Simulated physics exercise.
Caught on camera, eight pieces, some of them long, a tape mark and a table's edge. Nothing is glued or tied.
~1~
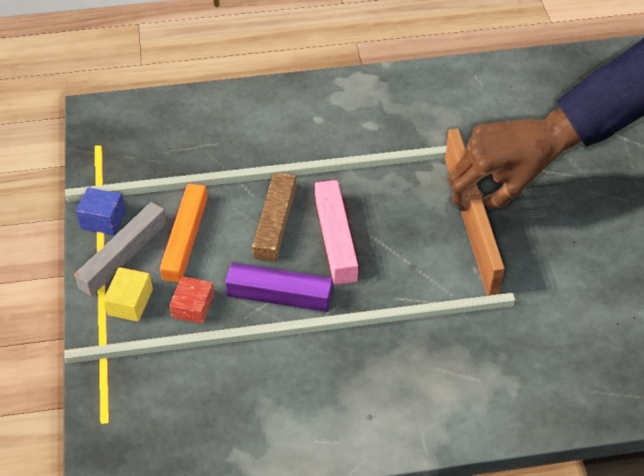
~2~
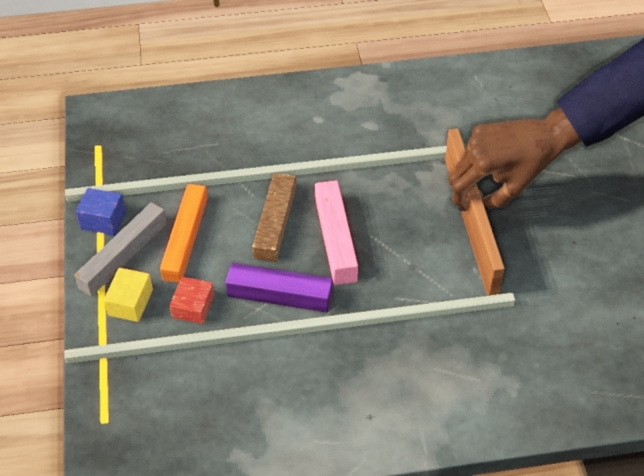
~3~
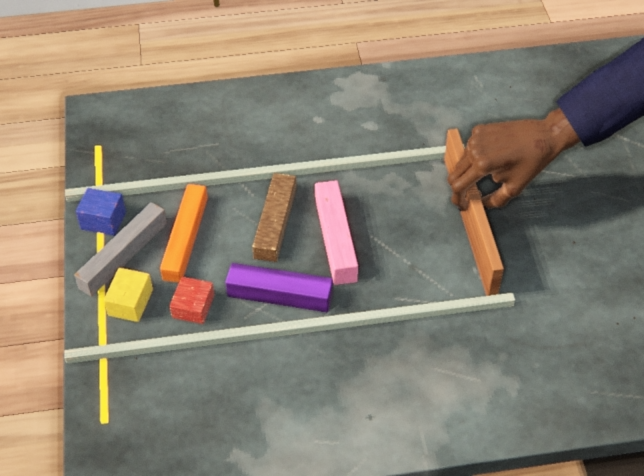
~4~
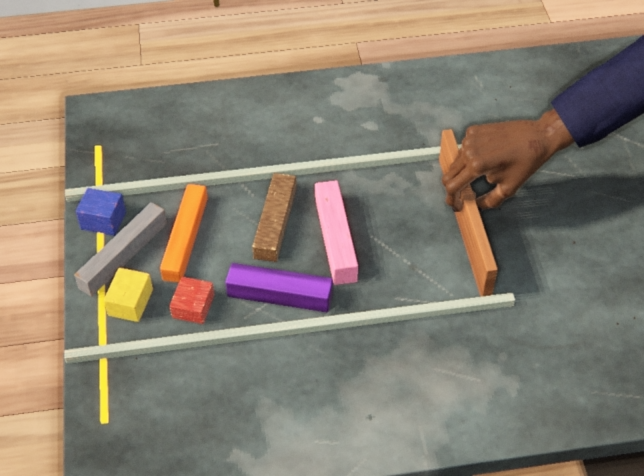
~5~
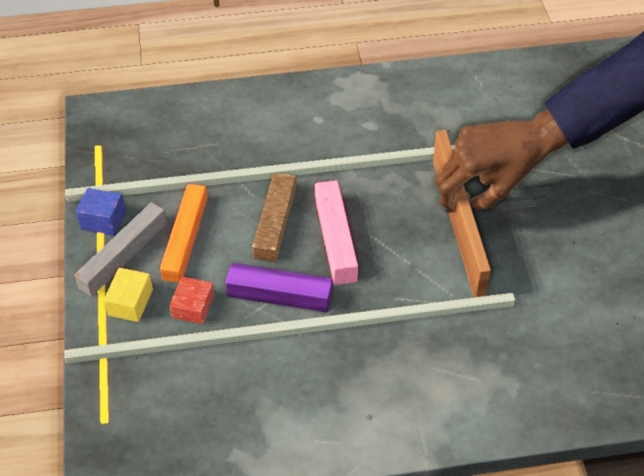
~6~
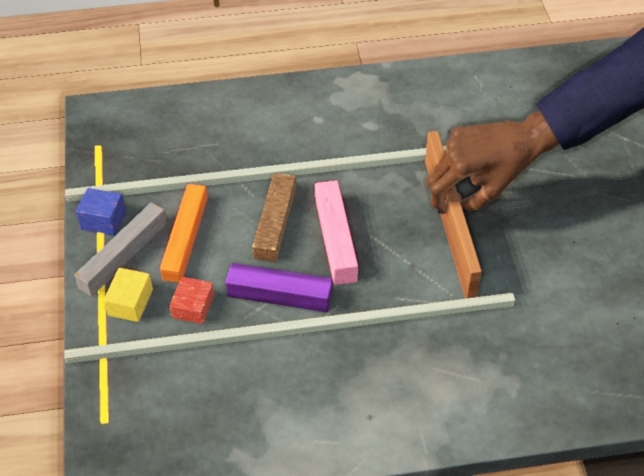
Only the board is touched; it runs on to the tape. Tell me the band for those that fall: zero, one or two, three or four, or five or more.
The number that fall off is five or more.
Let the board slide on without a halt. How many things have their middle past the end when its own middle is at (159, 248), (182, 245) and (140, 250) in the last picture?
In that order 3, 0 and 3.
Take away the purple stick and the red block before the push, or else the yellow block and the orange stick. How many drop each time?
Fallen: 4, and 4 in the other try.
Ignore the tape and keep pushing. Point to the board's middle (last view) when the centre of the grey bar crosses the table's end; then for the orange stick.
Near (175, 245) and (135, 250).
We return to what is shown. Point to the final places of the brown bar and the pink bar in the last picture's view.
First (63, 234), then (88, 260).
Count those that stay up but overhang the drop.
Overhanging: 1.
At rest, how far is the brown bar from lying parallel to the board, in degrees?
Near 5 degrees.
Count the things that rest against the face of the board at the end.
That makes 1.
Soon after, none off yet; blue block at rest near (101, 212); grey bar at rest near (122, 249); yellow block at rest near (129, 295).
In the end, the number that fall off is five or more; gone, purple stick, red block, orange stick, yellow block, grey bar and blue block.
